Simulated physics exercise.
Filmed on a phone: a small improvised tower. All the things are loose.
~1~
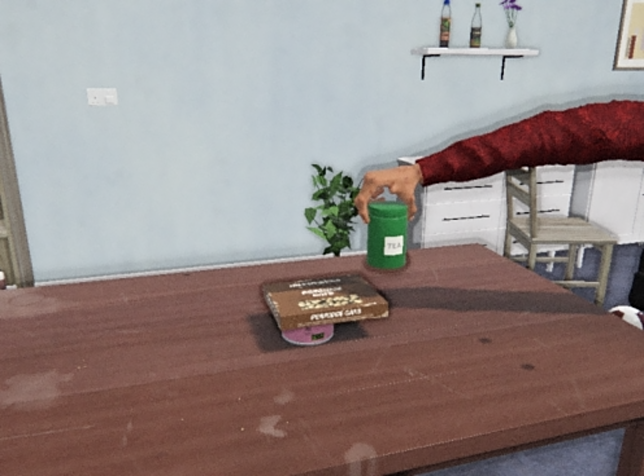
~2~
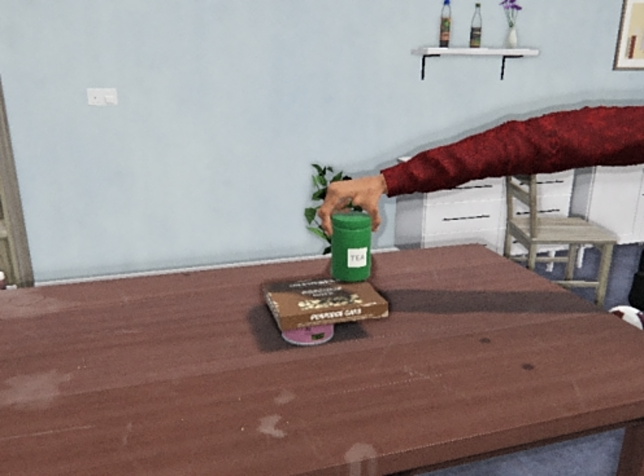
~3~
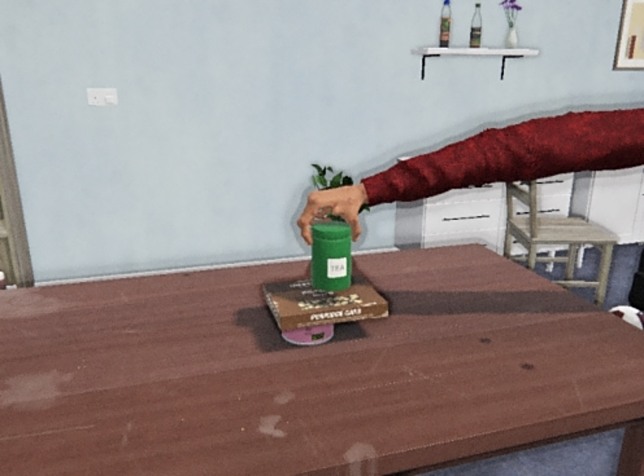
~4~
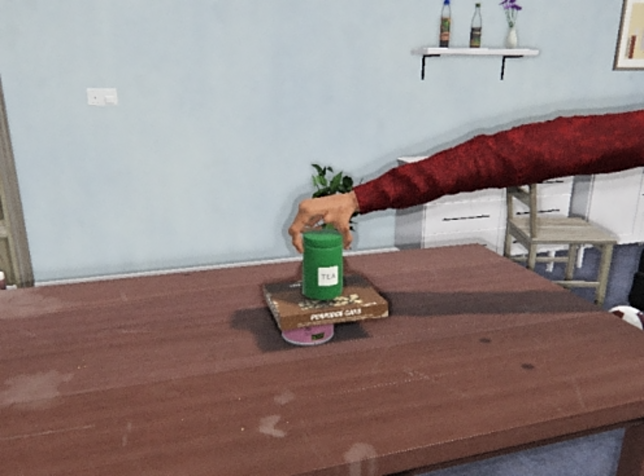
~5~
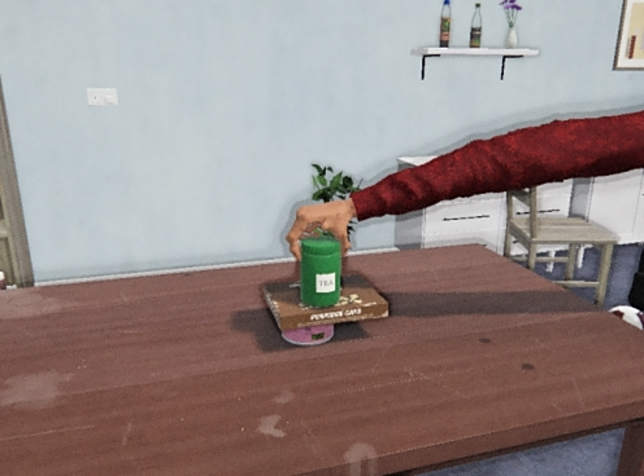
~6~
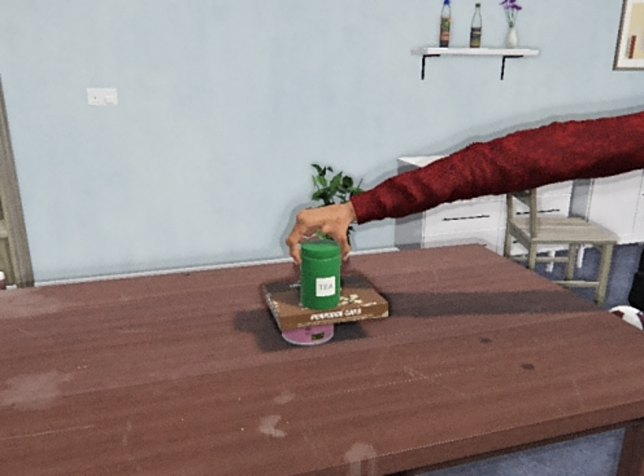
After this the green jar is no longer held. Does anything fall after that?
Here the stack holds.
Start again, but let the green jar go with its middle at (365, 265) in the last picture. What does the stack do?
Then it loses its balance.
Then, 0.20 s later than the last frame, all is still.
Then, 0.40 s later than the last frame, green jar resting near (320, 274).
When it is over, all 3 as before. End places, in pixels of the last picture, green jar near (320, 274). The stack stays up.
